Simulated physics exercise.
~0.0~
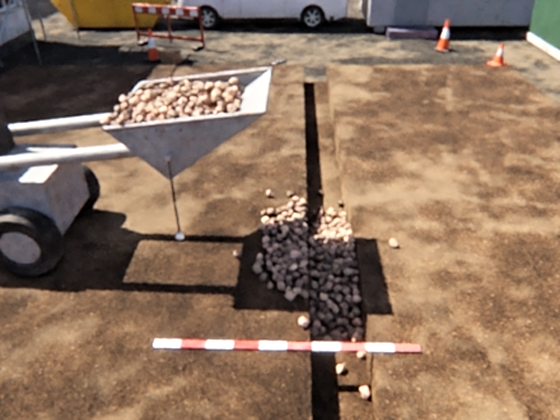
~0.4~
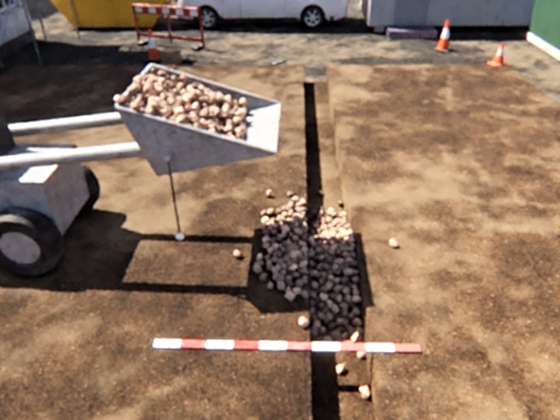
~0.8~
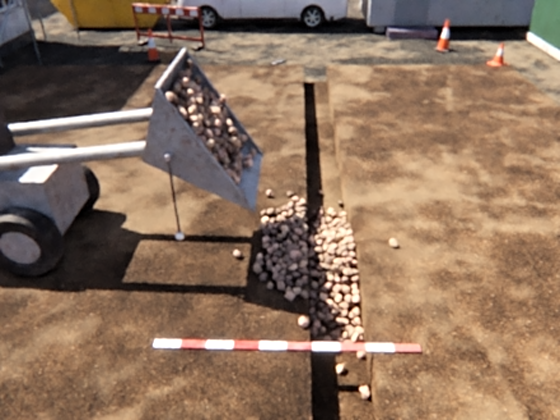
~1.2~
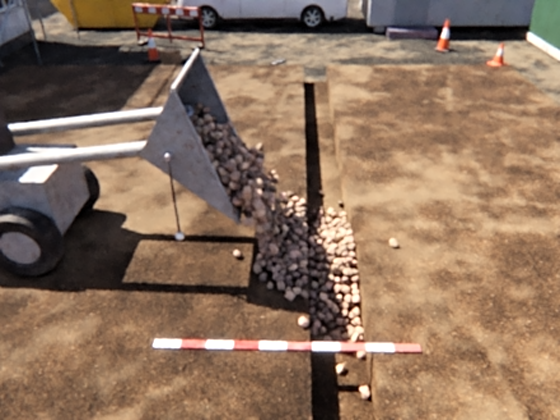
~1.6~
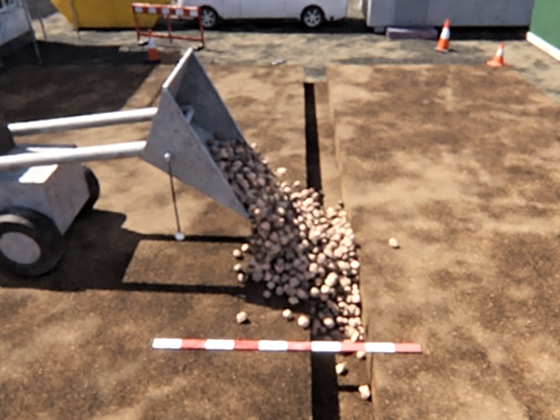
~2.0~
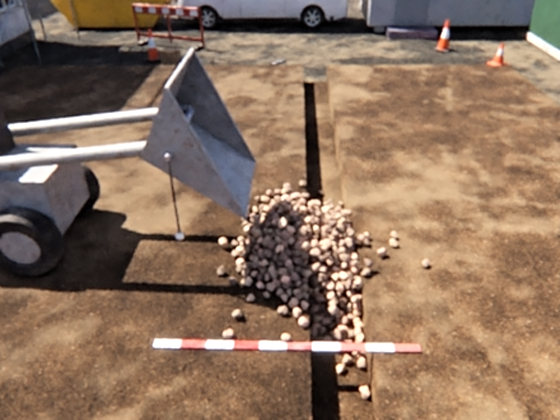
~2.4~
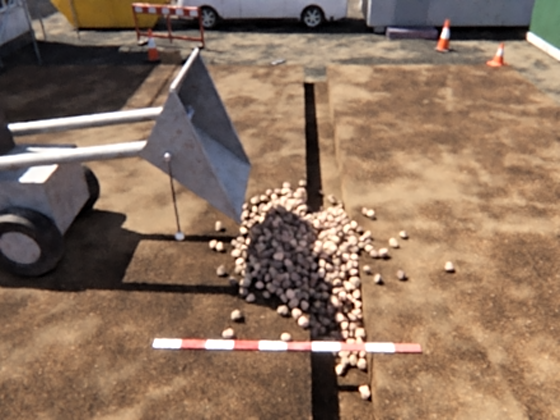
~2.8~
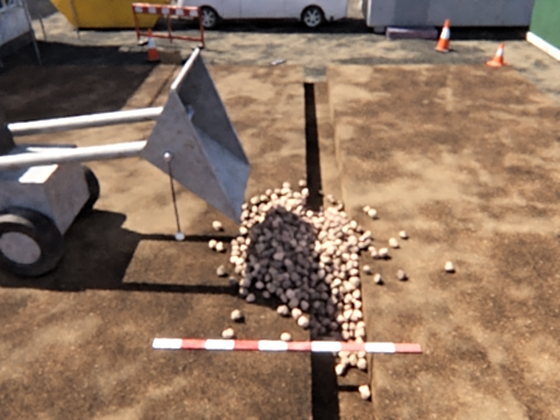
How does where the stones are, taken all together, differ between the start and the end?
At the start many of the stones are up in the bucket on the left, with the rest in a smaller heap at the trench. By the end they are lower and farther right as a whole, all lying on the ground in and around the trench.
